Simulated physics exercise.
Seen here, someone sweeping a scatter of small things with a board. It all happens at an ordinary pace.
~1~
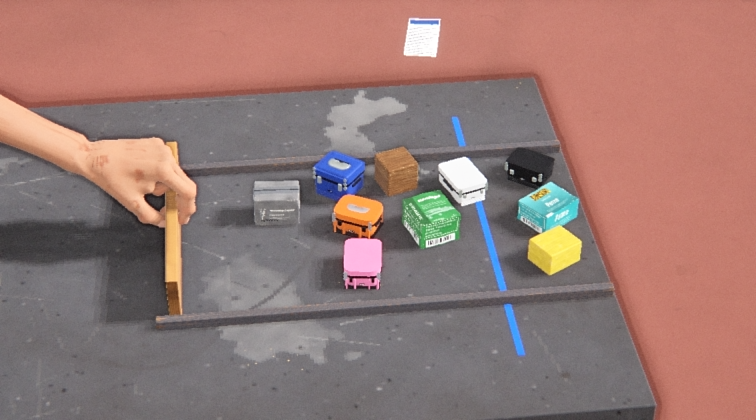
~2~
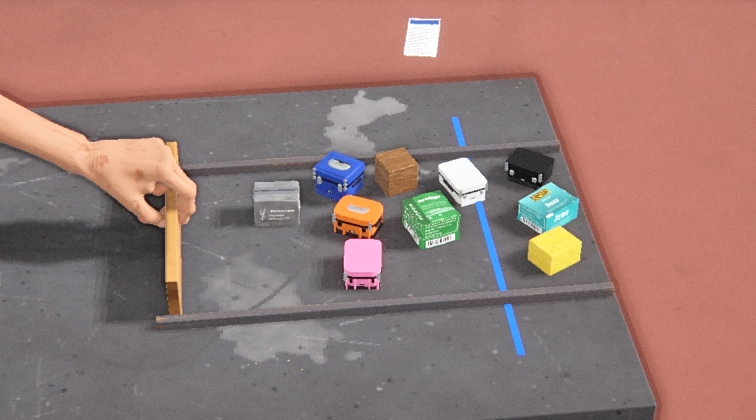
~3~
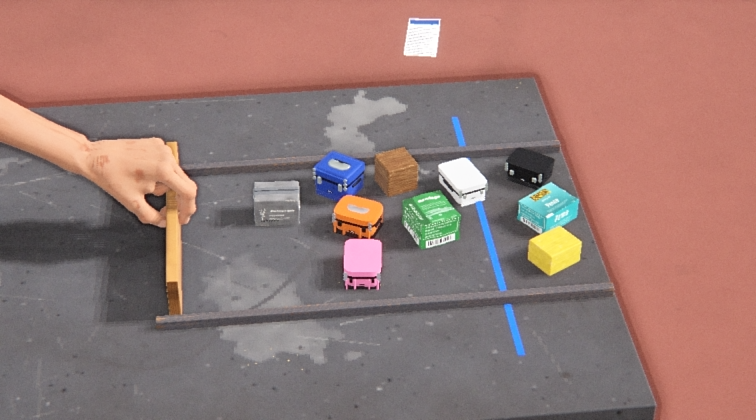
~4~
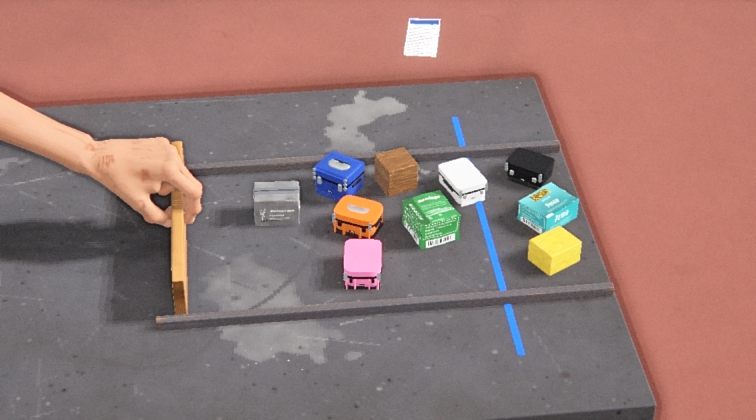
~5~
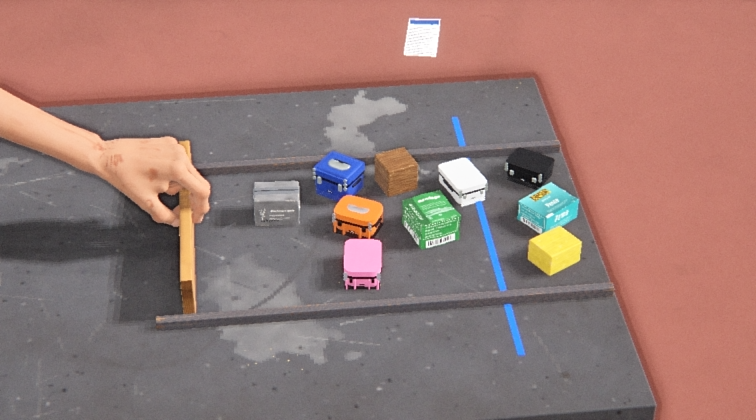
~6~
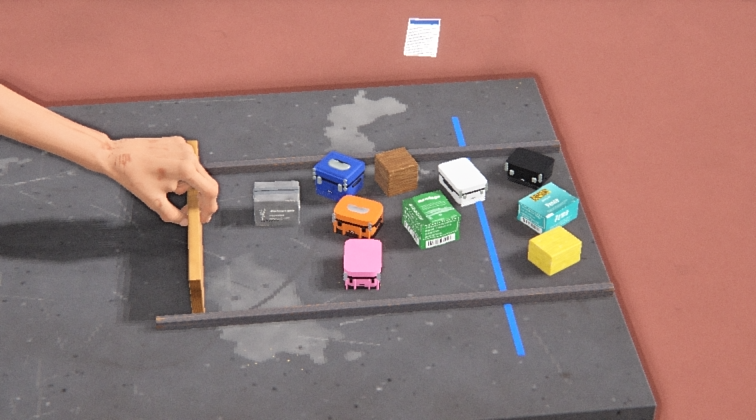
A hand slowly sliding an upright wooden board a short way right toward small colourful boxes and cases, which stay still.
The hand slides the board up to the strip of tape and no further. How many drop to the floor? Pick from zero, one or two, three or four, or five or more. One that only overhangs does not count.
The number that fall off is one or two.
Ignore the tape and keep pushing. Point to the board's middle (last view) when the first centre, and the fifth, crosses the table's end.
Its middle is around (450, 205) and later (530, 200).
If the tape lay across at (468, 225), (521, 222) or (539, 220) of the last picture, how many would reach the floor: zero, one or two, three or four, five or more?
Taking them in turn, either one or two; either three or four; 5 or more.
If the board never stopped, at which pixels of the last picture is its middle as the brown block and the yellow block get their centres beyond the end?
At (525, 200) for the brown block; at (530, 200) for the yellow block.
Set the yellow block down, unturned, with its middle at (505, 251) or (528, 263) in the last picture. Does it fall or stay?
In turn it is kept; does not fall.
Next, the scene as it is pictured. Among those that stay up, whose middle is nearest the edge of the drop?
It is the turquoise box.
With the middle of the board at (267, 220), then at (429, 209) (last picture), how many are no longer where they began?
First 1, then 8.
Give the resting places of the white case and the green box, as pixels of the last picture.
About (562, 178), and the other about (539, 213).
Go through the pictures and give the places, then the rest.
The first frame shows turquoise box (548, 209); black case (530, 169); yellow block (555, 250); board (173, 226); tape (485, 224).
The second frame shows black case (530, 169); grey box (277, 203).
The third frame shows yellow block (555, 251); pink case (363, 265).
The fourth frame shows turquoise box (548, 209); green box (431, 219).
The fifth frame shows black case (530, 169); brown block (396, 172).
The sixth frame shows turquoise box (548, 209); black case (530, 169); yellow block (555, 251); board (195, 225); tape (485, 224).
Soon after, none off yet; turquoise box at rest near (548, 209); black case at rest near (530, 169); yellow block at rest near (555, 251).
By the end, the number that fall off is one or two; fallen, black case.
